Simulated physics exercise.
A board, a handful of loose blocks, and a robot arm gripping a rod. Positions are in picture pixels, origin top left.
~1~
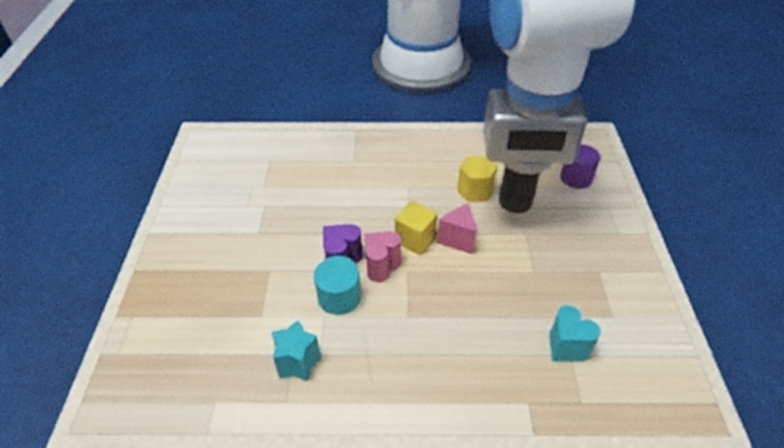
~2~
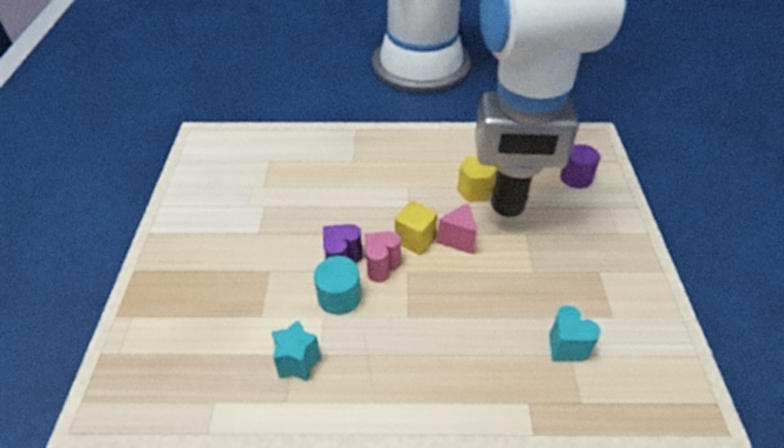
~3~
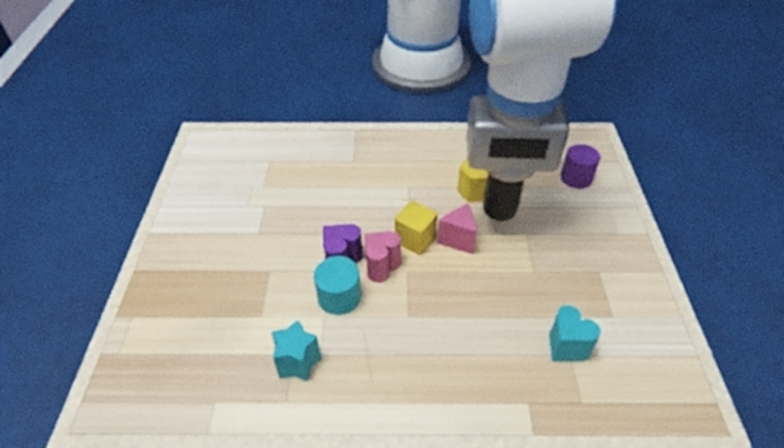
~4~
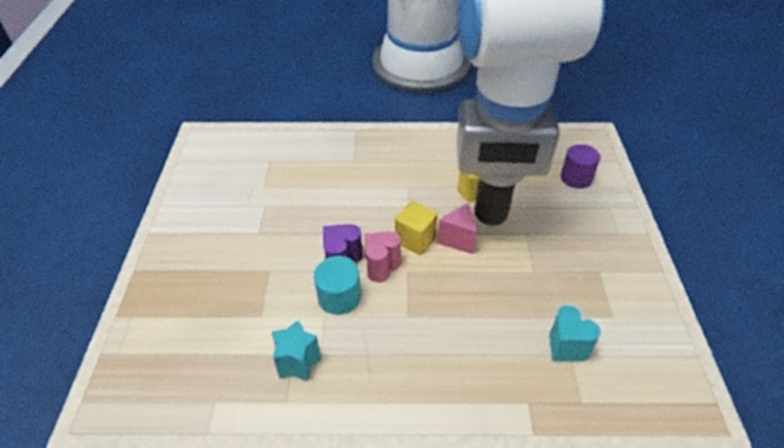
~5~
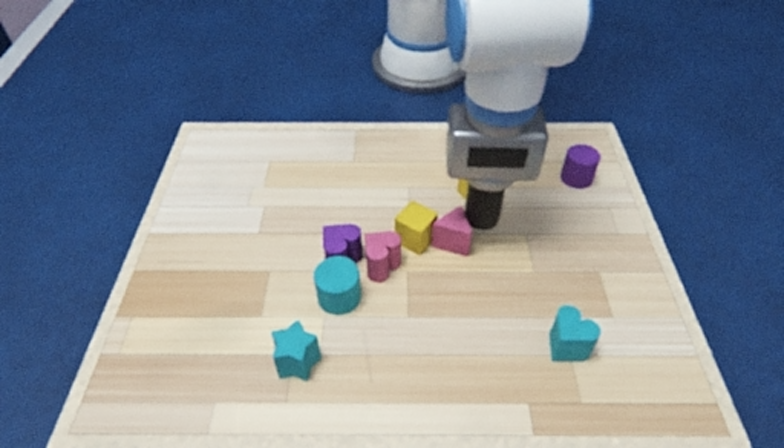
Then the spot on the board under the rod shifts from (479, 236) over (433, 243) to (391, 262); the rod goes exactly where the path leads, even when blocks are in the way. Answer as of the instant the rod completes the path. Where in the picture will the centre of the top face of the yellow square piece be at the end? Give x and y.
I expect it at (385, 210).
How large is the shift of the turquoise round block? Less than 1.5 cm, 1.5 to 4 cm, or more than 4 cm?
Result: Under 1.5 cm.
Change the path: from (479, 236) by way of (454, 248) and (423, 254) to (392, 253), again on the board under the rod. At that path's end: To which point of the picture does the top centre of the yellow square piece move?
Final place: (383, 205).
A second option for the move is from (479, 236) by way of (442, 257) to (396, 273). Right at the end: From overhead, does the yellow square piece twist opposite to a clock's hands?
No, I don't think so.
The first path, step by step. One third of the way, rod at (450, 224); yellow square piece at (404, 213); pink three-sided block at (426, 229), turned 15° anticlockwise.
Two thirds of the way, rod at (419, 231); pink heart at (367, 249), turned 35° clockwise; yellow square piece at (389, 210); pink three-sided block at (402, 244), turned 60° anticlockwise.
At the end, rod at (391, 245); turquoise round block at (328, 277); pink heart at (362, 256), turned 80° clockwise; yellow square piece at (385, 210), turned 20° clockwise; pink three-sided block at (397, 263), turned 75° anticlockwise.
